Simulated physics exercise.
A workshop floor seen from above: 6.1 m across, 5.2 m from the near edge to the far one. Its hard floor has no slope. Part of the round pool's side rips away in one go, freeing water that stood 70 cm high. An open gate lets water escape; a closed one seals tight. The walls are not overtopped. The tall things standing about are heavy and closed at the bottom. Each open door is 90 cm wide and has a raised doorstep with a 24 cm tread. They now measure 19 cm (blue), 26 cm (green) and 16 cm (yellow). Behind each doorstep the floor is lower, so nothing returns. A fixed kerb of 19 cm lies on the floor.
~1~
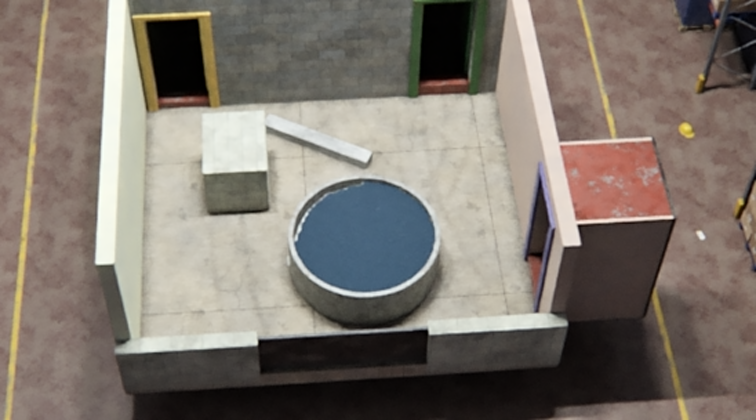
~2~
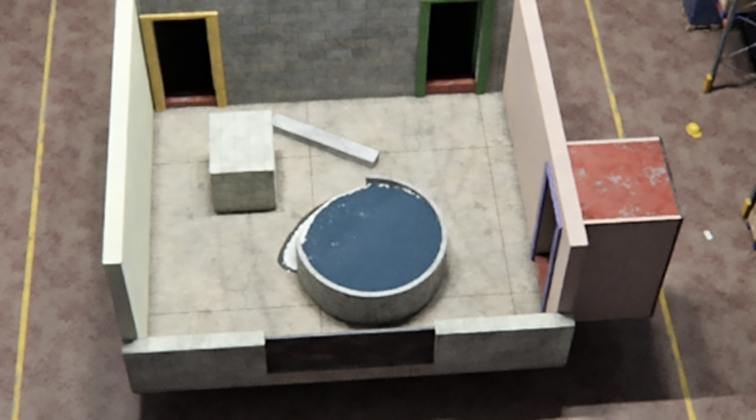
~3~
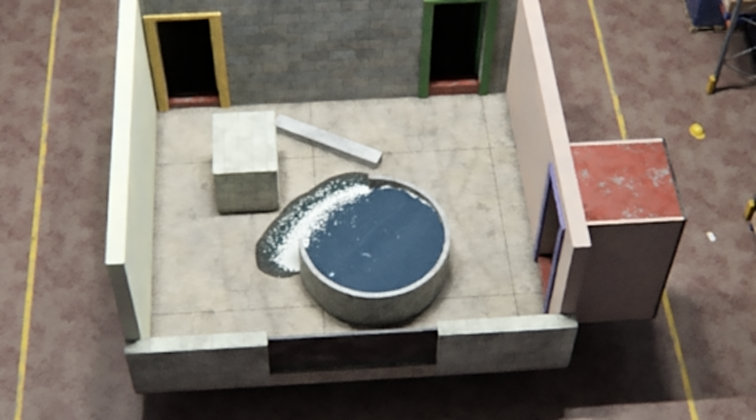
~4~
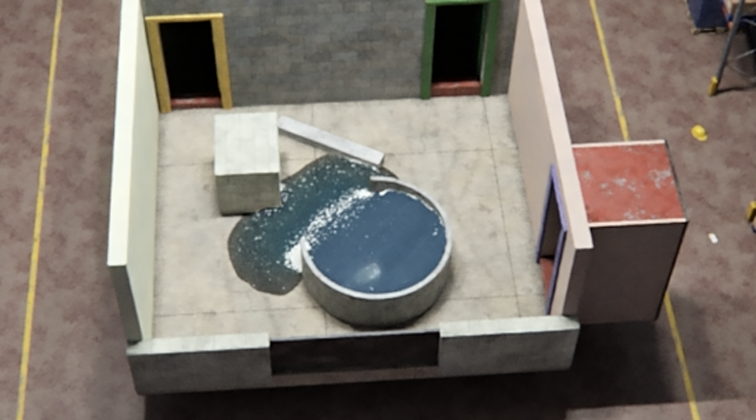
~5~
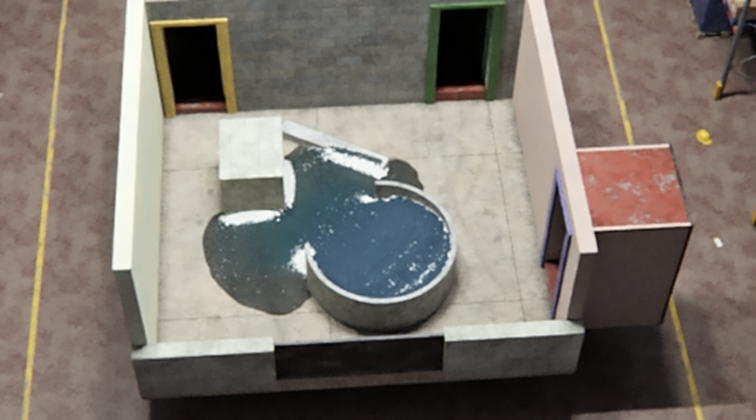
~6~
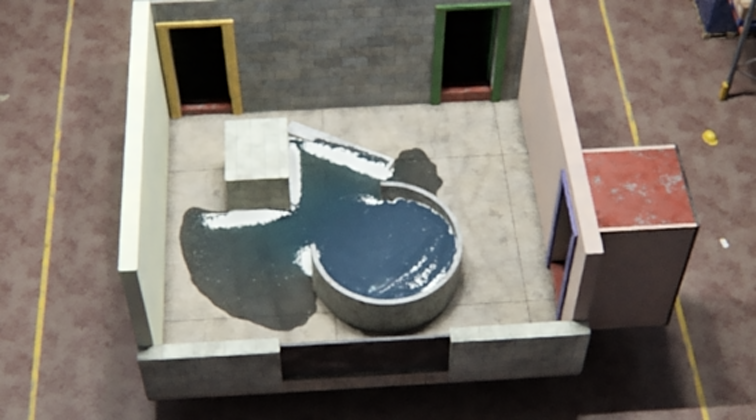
A round pool's far side breaks open and water spreads around a block and beam.
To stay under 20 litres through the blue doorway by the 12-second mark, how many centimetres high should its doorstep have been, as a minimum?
It would have to be roughly 11.5 cm high.
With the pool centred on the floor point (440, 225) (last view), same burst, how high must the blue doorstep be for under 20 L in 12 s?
Some 13.0 cm.
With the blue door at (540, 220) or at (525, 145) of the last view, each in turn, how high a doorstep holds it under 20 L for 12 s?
Roughly 9.5 and 7.5 cm.
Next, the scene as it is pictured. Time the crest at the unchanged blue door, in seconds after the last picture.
At about 7.0 s.
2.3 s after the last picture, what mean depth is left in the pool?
Roughly 19 cm on average.
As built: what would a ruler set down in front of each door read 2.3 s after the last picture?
In cm: Blue 0, green 4, yellow 24.
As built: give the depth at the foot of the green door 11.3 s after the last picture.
Roughly 14.5 cm deep.
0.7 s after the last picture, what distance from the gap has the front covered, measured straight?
About 3.4 m.
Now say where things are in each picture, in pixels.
In the first picture, the round pool at (364, 237) is whole and still, 70 cm deep; the blue door at (539, 246) is dry.
In the second picture, water pours out on the far side and has run 0.3 m, to (283, 258); about 8 cm deep outside, 70 cm at the back.
In the third picture, water pours out on the far side and has run 0.7 m, to (263, 242); about 10 cm deep outside, 70 cm at the back.
In the fourth picture, water pours out on the far side and has run 1.2 m, to (235, 236); about 9 cm deep outside, 70 cm at the back.
In the fifth picture, the front is at (209, 233), 1.7 m from the gap on the far side; 4.7 m2 of floor is wet, 67 cm left at the back.
In the sixth picture, the front is at (189, 215), 2.3 m from the gap on the far side; 5.8 m2 of floor is wet, 57 cm left at the back; the blue door at (561, 254), 3.6 m from the gap, is still 2.8 m from the nearest water.
Then, 0.7 s after the last picture water covers 35 % of the floor, deepest (48 cm) near (319, 163); it has not reached the blue door.
Then, 2.3 s after the last picture water covers 65 % of the floor, deepest (31 cm) near (170, 123); it has not reached the blue door.
Then, 11.3 s after the last picture water covers 95 % of the floor, deepest (15 cm) near (453, 132); 11 cm at the blue door, 0 litres in over its 19 cm doorstep.
At the blue door as built, the water peaked near 16 cm, 7.1 s after the last picture.
Run again over the same 12 s with other heights there, 31 litres in over 10.5 cm, 4 litres over 14 cm. The limit of 20 litres is kept from about 11.5 cm up.
